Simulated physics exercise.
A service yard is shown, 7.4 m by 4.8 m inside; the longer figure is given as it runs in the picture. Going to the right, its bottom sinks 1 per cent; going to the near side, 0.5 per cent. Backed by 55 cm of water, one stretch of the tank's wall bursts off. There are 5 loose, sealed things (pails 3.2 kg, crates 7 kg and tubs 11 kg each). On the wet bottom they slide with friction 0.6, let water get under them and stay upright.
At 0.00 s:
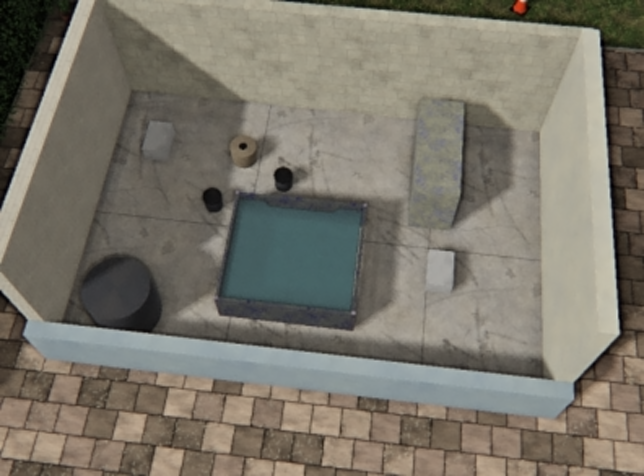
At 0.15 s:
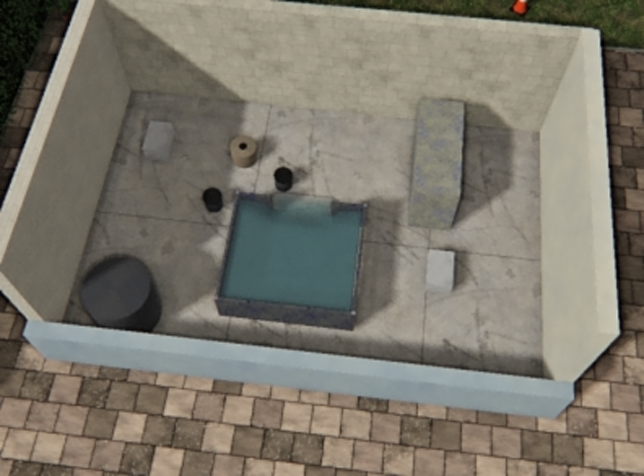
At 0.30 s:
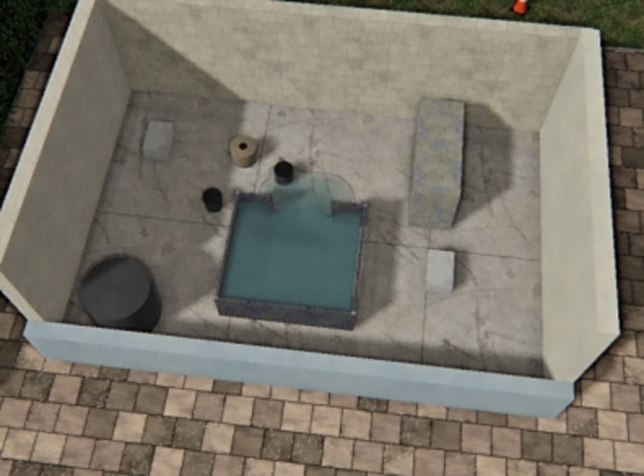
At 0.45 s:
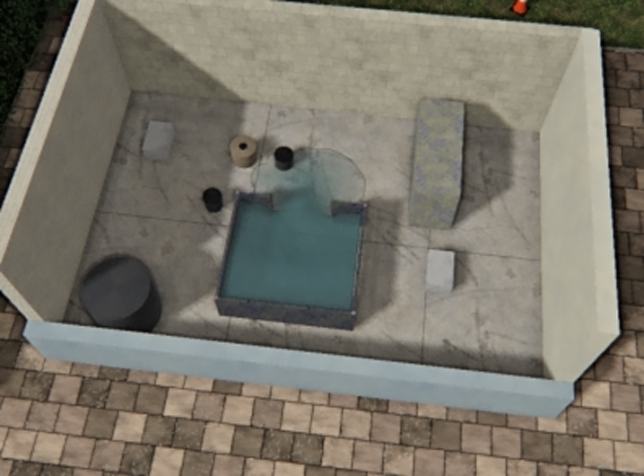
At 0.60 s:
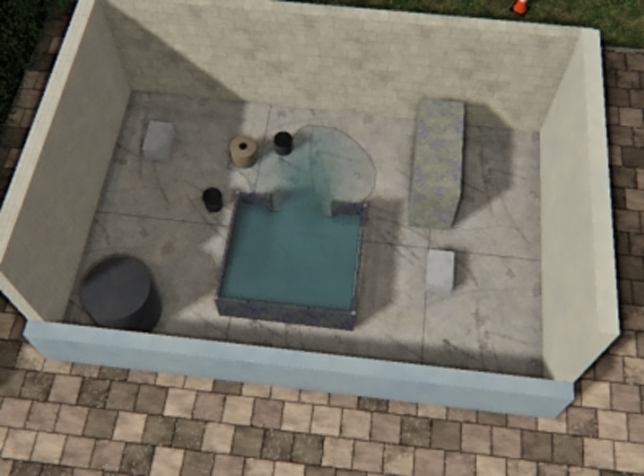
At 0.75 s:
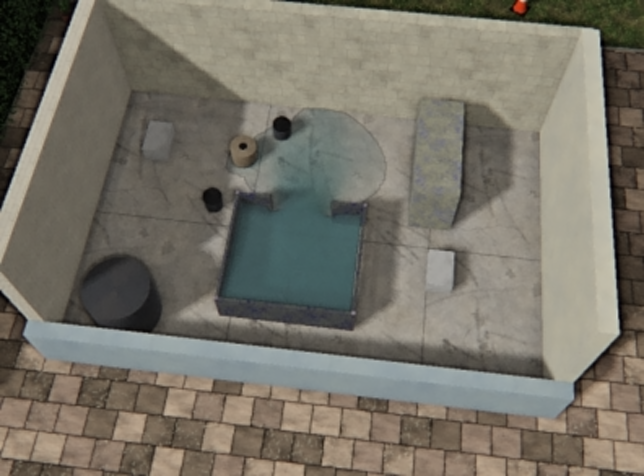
Water pours through a gap in the far side of a square tank in a pale-walled, paved yard, seen from high above. Teal water fills the tank, with two black pails and a tan spool-like object behind it, a dark drum at left, and grey blocks on both sides. The thin sheet fans out toward the back and right, the nearer black pail slides toward the back wall, and the camera stays still.
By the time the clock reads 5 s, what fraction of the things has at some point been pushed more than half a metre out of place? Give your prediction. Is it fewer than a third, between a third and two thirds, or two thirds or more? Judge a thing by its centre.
Inside the middle range.
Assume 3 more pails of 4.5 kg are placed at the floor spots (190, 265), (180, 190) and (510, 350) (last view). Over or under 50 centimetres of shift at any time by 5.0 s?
Below, below, below.
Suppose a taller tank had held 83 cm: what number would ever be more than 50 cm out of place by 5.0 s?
In that case the number is 3.
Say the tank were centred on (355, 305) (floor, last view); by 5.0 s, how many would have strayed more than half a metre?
Count: 3.
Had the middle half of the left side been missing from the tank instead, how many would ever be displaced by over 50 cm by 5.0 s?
The answer would then be 1.
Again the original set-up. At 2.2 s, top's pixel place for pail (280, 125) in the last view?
Close to pixel (190, 121).
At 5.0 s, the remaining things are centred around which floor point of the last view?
That lands at roughly (238, 210).
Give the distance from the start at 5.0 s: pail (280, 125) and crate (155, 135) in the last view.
The first ends 200 centimetres from its start and the second 200 centimetres.
After 1.1 s 1 of 5 are over 50 cm from their spots; 1 afloat.
After 2.2 s 1 of 5 are over 50 cm from their spots; 0 afloat.
After 3.5 s 2 of 5 are over 50 cm from their spots; 0 afloat.
After 5.0 s 3 of 5 are over 50 cm from their spots, and 3 have been at some point; 0 afloat.
